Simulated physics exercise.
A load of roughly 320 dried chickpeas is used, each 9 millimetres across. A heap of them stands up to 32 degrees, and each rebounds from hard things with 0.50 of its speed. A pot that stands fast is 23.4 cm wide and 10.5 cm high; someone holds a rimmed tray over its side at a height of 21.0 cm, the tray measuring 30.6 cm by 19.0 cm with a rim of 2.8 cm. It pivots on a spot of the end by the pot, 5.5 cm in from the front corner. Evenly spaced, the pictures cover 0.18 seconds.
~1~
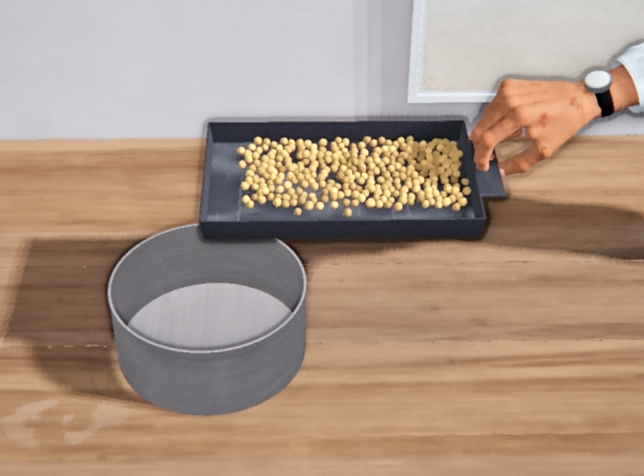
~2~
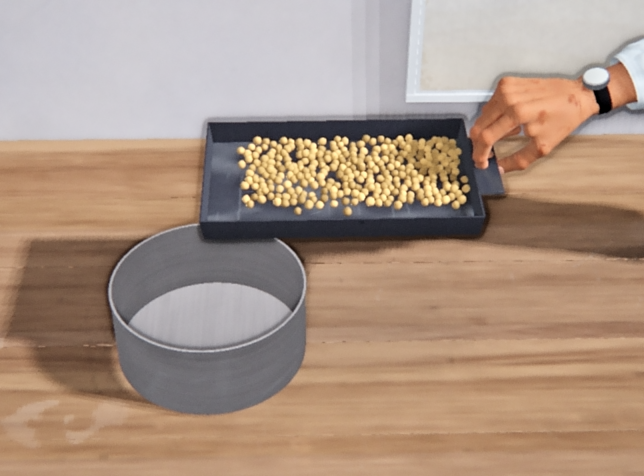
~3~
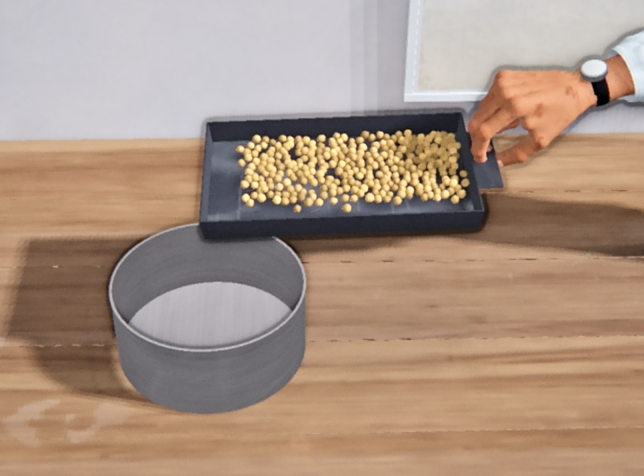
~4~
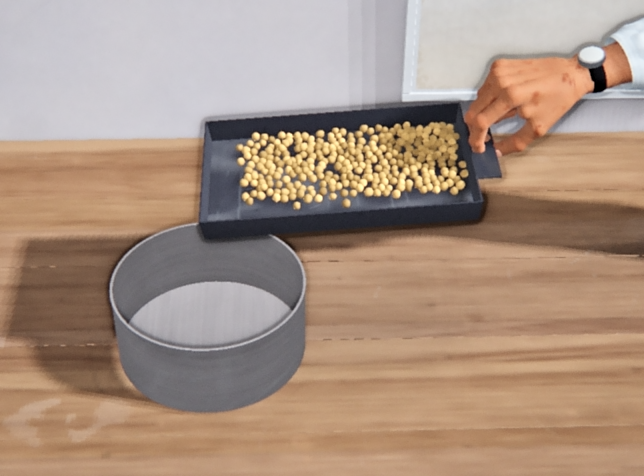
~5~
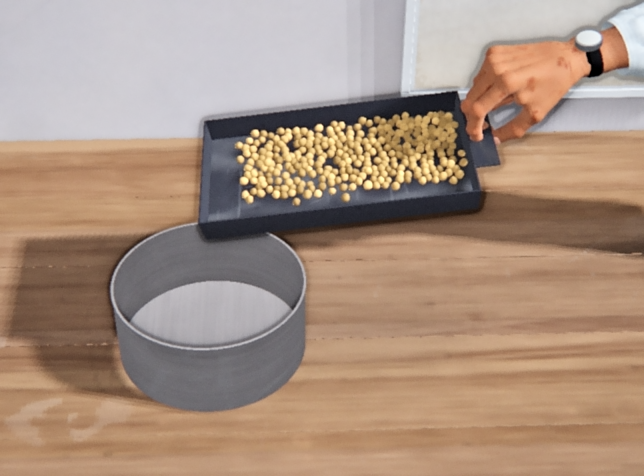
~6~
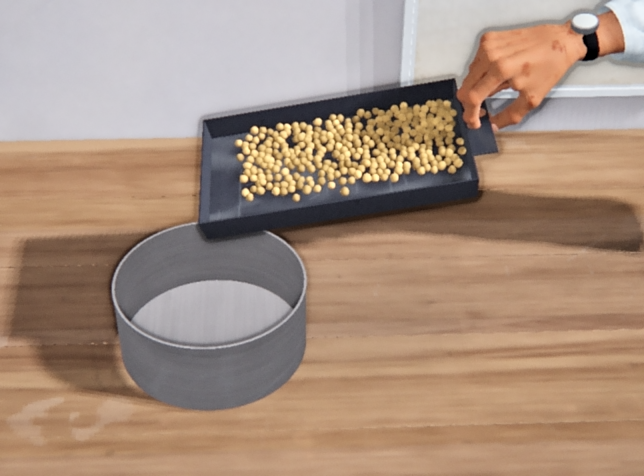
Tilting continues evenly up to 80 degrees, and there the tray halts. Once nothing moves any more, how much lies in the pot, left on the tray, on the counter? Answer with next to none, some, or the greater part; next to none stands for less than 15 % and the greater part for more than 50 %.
Pot: Some; left on the tray: The greater part; counter: Next to none.
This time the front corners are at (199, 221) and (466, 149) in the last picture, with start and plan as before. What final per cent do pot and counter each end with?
Final per cent - pot 30, counter 35.
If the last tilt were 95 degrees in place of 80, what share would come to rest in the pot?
Pot share: About 90 per cent.
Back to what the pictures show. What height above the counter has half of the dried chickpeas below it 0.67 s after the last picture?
Roughly 24 centimetres.
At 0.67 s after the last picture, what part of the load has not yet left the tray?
Some 95 per cent of the load.
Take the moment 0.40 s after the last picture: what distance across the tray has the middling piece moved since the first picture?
Roughly 7 cm.
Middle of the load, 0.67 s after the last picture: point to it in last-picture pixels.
I'd put it close to (207, 180).
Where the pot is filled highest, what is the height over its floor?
2.0 cm.
Then, 0.40 s after the last picture, tilt 44 degrees; the tray holds 100 %, the pot 0 %.
Then, 0.67 s after the last picture, tilt 66 degrees; the tray holds 95 %, the pot 0 %.
Then, 1.04 s after the last picture, tilt 80 degrees; the tray holds 70 %, the pot 25 %.
In the end, pot 35 %, tray 60 %, counter 5 %.
